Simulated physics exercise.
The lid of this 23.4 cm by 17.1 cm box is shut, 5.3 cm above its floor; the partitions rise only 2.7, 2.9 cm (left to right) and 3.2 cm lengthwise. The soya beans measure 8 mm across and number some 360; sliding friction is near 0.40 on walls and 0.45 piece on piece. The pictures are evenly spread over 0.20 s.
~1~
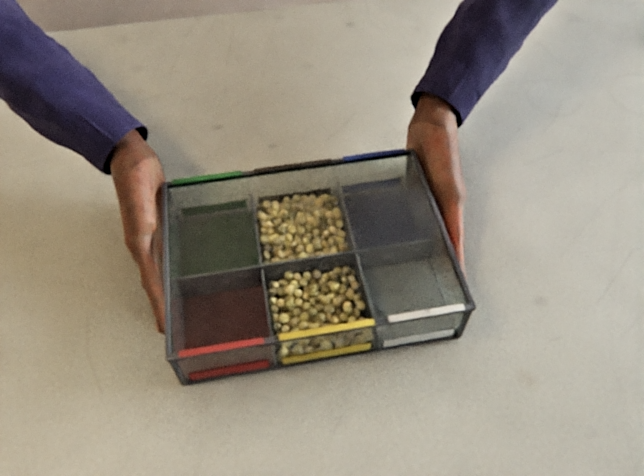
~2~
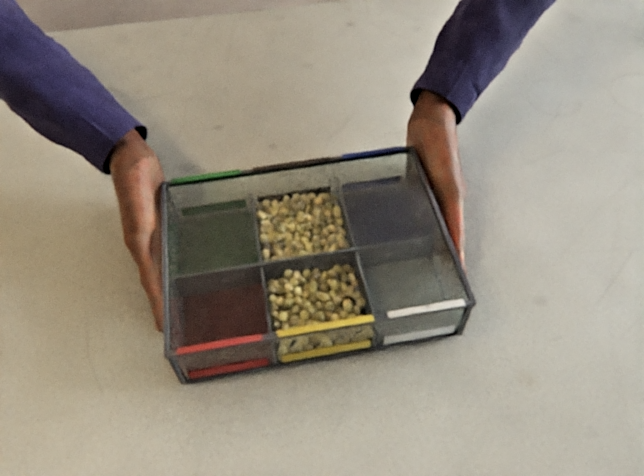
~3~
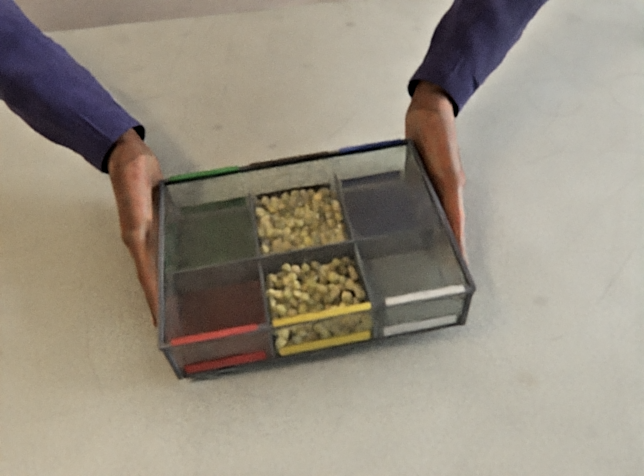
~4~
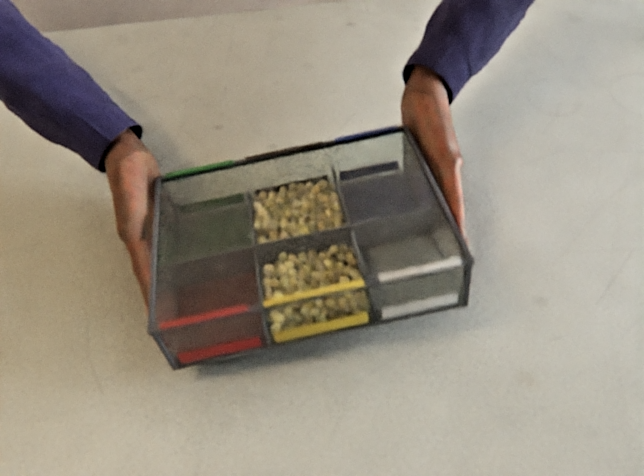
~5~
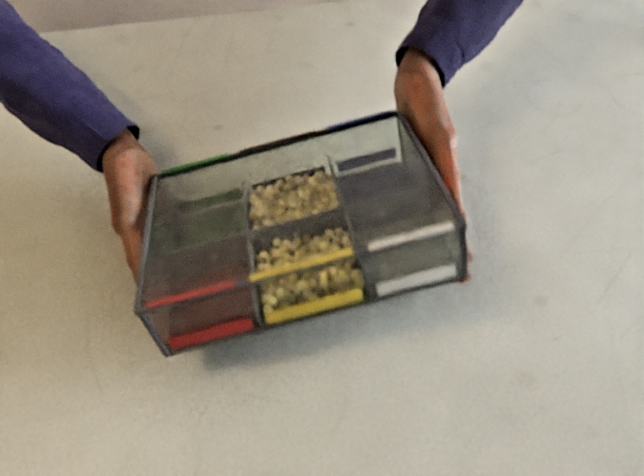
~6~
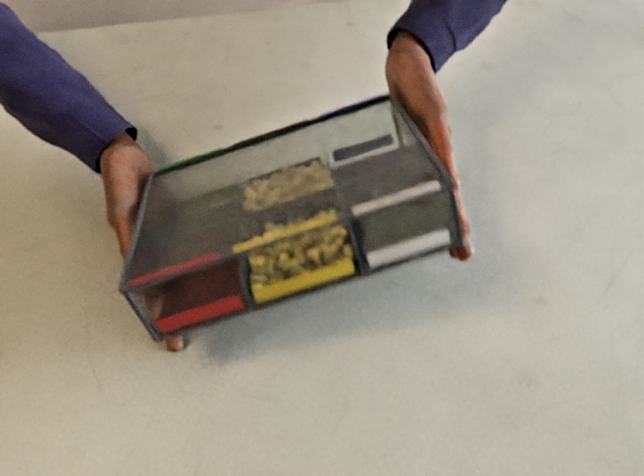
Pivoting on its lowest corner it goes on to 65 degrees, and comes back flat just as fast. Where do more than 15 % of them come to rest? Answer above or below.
Red compartment: Below; blue compartment: Below; green compartment: Above; yellow compartment: Above; white compartment: Below; black compartment: Above.
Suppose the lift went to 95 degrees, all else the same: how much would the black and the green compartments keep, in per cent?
Black 35; green 60.
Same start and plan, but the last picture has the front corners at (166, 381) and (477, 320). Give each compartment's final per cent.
Red 10; blue 0; green 0; yellow 50; white 0; black 40.
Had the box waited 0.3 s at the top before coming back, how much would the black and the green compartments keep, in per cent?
Black 45; green 20.
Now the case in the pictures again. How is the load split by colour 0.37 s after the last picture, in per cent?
Red 0, blue 0, green 5, yellow 35, white 0, black 55.
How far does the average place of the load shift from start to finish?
Some 4.0 cm.
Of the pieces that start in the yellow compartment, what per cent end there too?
Some 60 per cent.
Then, 0.37 s after the last picture, tilt 62 degrees; green 5 %, yellow 35 %, black 55 %.
Then, 0.61 s after the last picture, tilt 24 degrees; green 25 %, yellow 30 %, black 45 %.
Then, 0.96 s after the last picture, tilt 0 degrees; green 25 %, yellow 25 %, black 45 %.
In the end, red 0 %, blue 0 %, green 25 %, yellow 25 %, white 0 %, black 45 %.
